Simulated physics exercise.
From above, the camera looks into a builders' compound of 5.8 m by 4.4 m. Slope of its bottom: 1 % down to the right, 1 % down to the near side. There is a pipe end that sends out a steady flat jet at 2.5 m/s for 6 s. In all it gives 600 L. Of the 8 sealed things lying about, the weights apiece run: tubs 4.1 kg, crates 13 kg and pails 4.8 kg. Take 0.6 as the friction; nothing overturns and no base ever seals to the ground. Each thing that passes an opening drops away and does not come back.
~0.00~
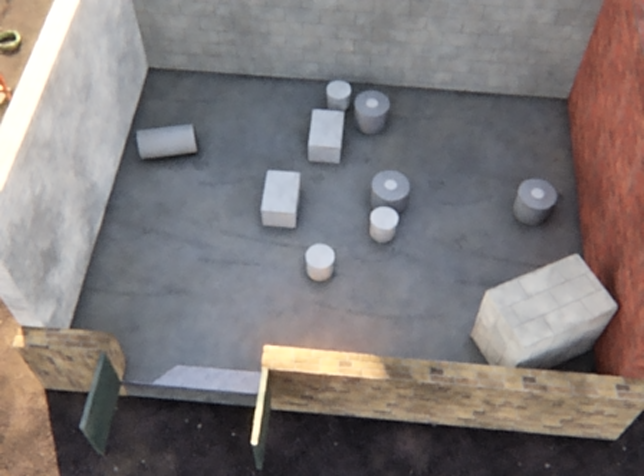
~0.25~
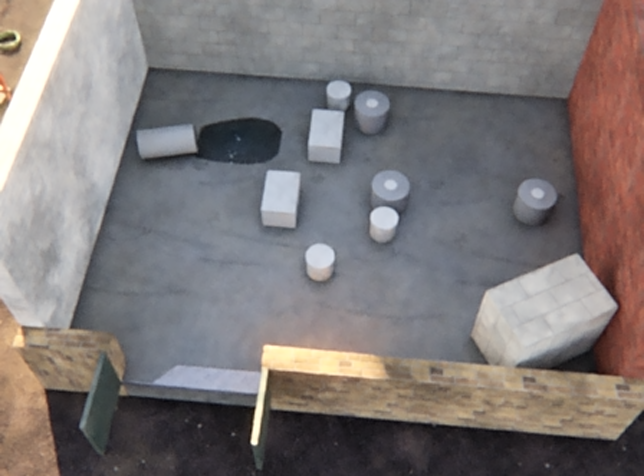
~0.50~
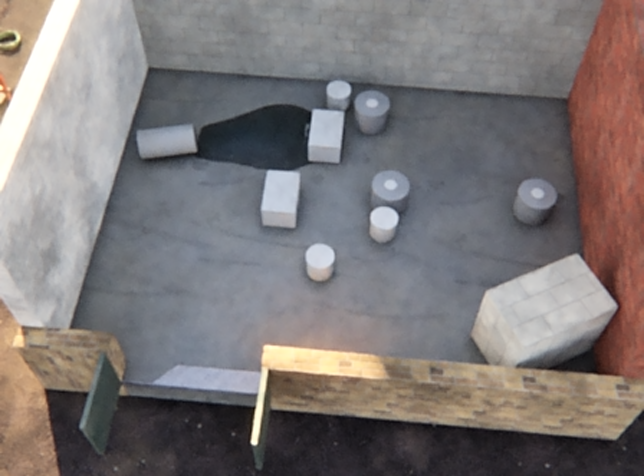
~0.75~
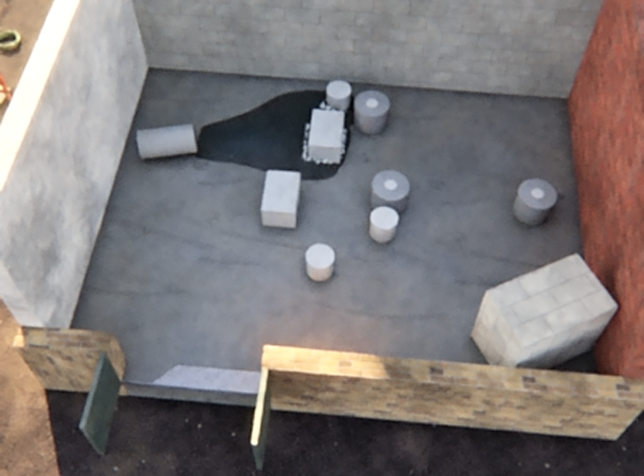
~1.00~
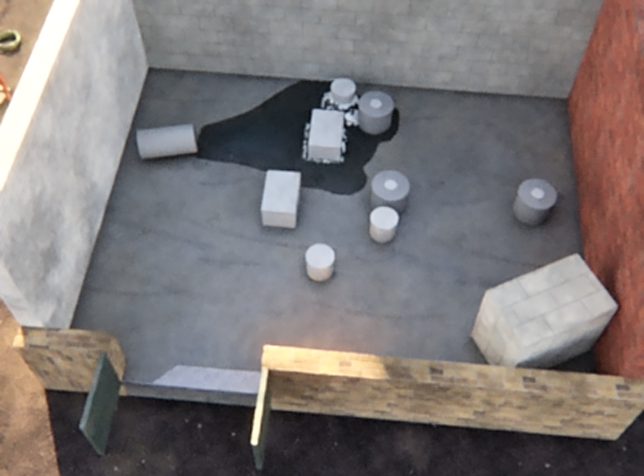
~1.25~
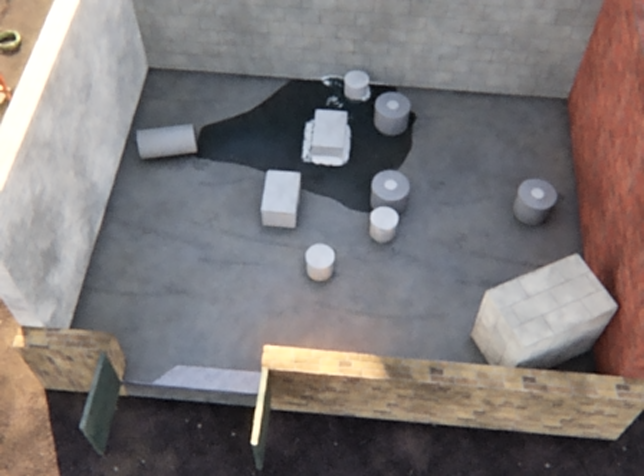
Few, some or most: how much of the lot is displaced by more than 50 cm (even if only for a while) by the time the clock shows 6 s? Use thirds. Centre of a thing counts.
That comes to between one and two thirds.
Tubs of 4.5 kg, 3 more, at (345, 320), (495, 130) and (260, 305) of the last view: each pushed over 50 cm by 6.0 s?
Within the mark, beyond the mark, within the mark.
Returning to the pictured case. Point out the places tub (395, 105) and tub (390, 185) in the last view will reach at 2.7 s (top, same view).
Roughly (482, 123), then roughly (442, 205).
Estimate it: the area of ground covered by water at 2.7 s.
About 9.5 m2 is covered.
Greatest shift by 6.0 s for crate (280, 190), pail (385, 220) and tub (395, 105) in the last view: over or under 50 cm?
Item one falls below it, item two falls below it, item three exceeds it.
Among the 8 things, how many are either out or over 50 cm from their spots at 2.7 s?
I make it 4.
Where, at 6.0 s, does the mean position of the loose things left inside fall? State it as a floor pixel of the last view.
It sits at about (459, 245).
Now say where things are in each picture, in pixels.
A pail at (339, 89), on the bottom; a tub at (372, 103), on the bottom; water covers 0.0 m2; 0 of 8 have shifted, in the first frame.
A pail at (339, 89) rests on the ground; a tub at (372, 103) rests on the ground; 0.6 m2 under water; 0 of 8 have shifted, in the second frame.
A pail at (339, 89), on the bottom; a tub at (372, 103) rests on the ground; 1.2 m2 under water; 0 of 8 have shifted, in the third frame.
A pail at (339, 89), on the bottom; a tub at (372, 103) rests on the ground; water covers 2.0 m2; 0 of 8 have shifted, in the fourth frame.
A pail at (343, 87), on the bottom, 7 cm from its start; a tub at (376, 104) rests on the ground, 5 cm from its start; water covers 2.8 m2; 1 of 8 have shifted, in the fifth frame.
A pail at (357, 79) rests on the ground, 31 cm from its start; a tub at (393, 105), on the bottom, 27 cm from its start; water covers 3.7 m2; 2 of 8 have shifted, in the sixth frame.
After 1.8 s 3 of 8 are over 50 cm from their spots; 1 afloat.
After 2.7 s 4 of 8 are over 50 cm from their spots; 0 afloat.
After 4.2 s 4 of 8 are over 50 cm from their spots; 3 afloat.
After 6.0 s 5 of 8 are over 50 cm from their spots, and 5 have been at some point; 5 afloat.
